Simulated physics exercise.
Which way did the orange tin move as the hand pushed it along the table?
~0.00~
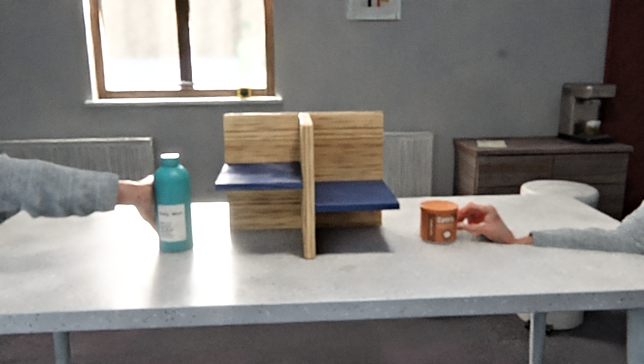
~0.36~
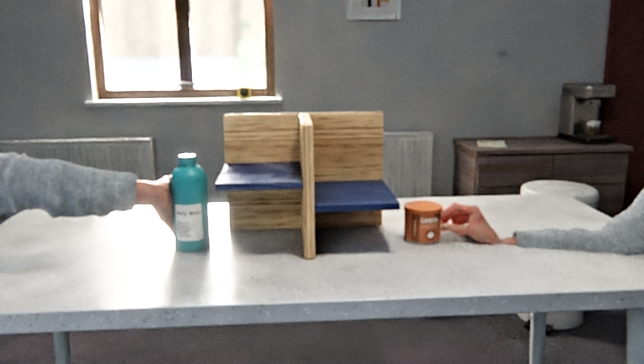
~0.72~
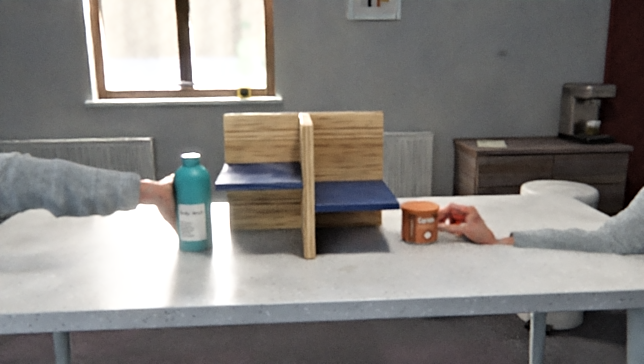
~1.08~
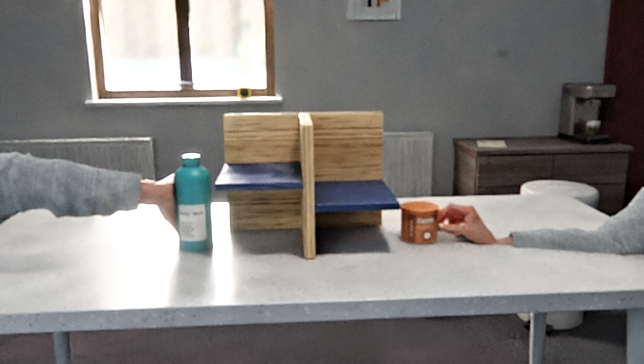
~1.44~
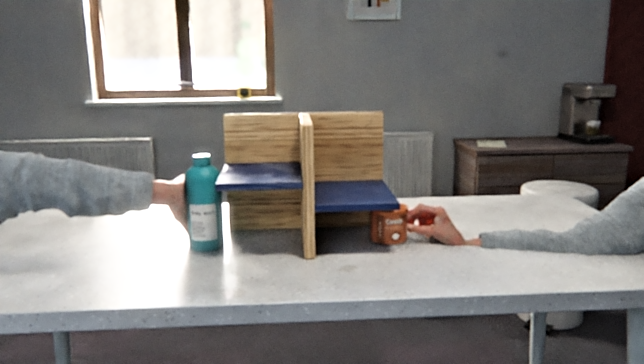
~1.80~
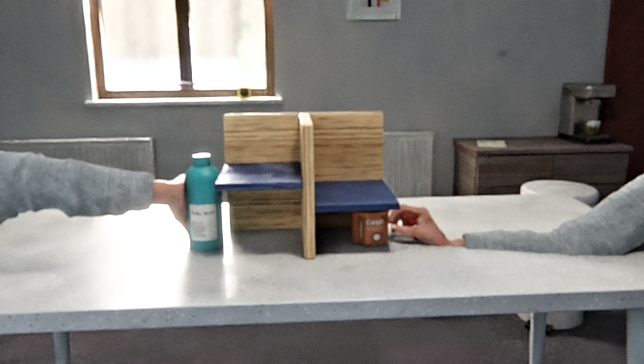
The orange tin moved to the left, toward the rack and in under the blue shelf.
